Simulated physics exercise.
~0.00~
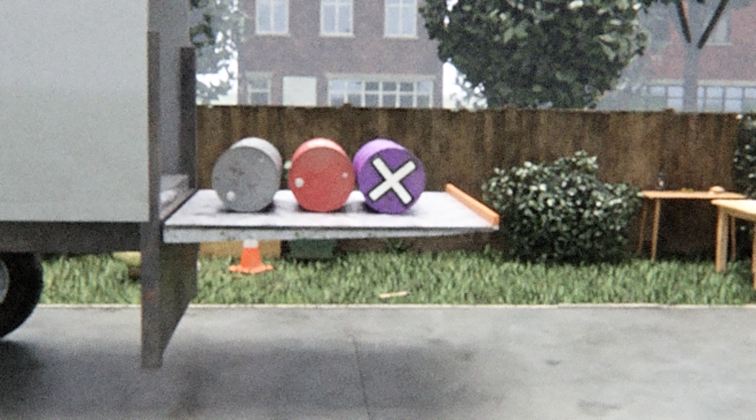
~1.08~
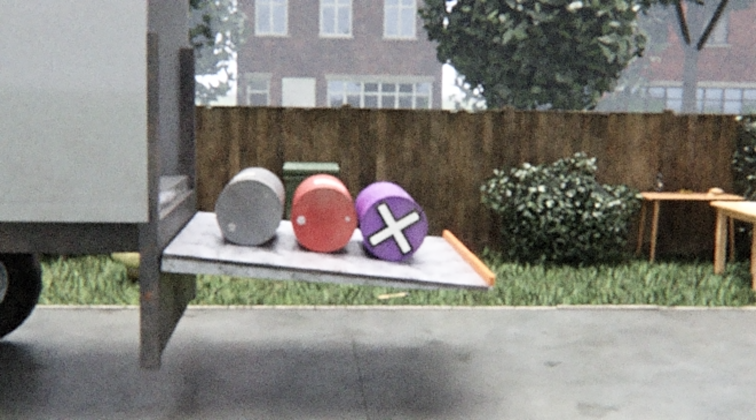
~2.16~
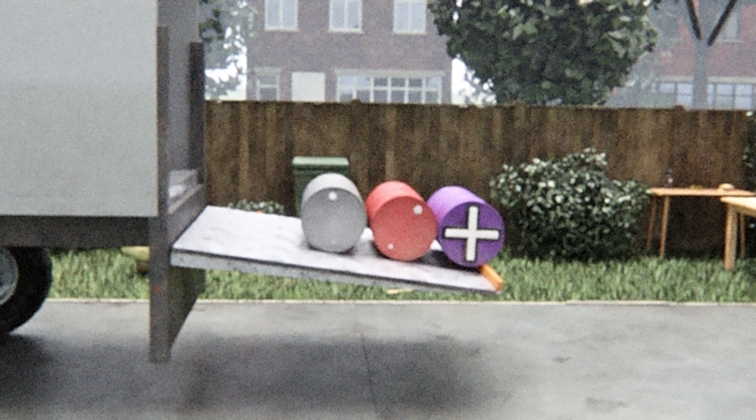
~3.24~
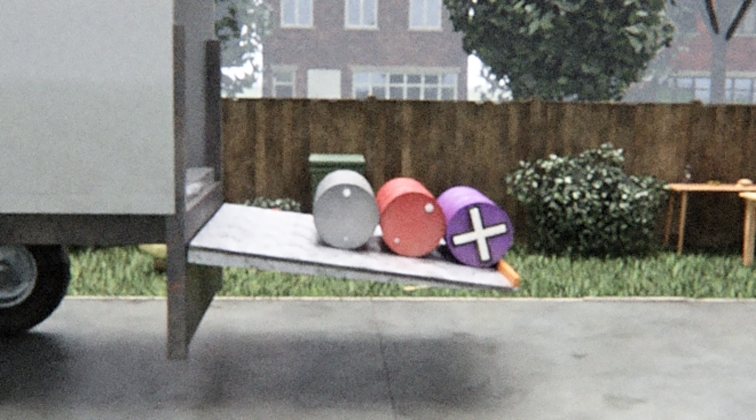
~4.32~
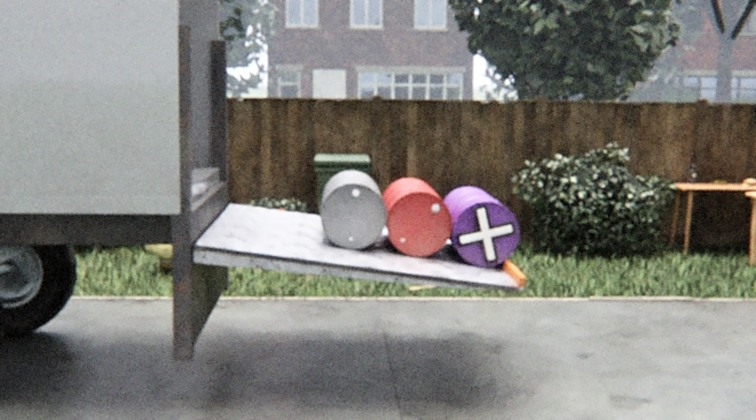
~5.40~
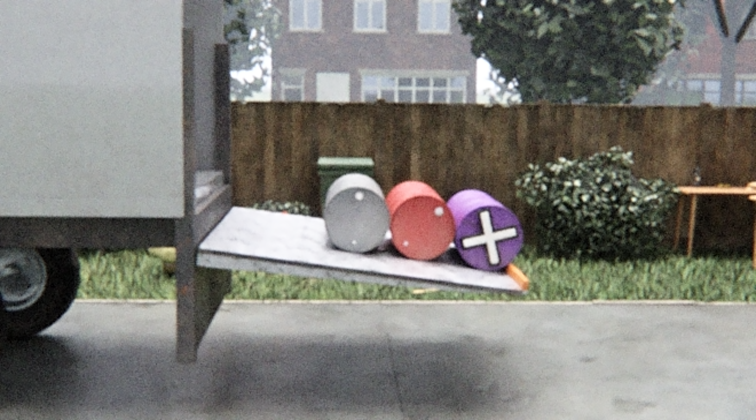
A pale platform at the back of a grey truck carries three drums in a row, grey, red and purple with a white cross, seen from the side across a paved road. Behind it are grass, a wooden fence, bushes and a brick building. The platform lowers slightly, then tips down toward its orange-edged outer end on the right. The drums roll right, and the purple one reaches the raised edge, then turns back a little as the view drifts left. All three finally rest close together on the sloping platform, none having gone over.
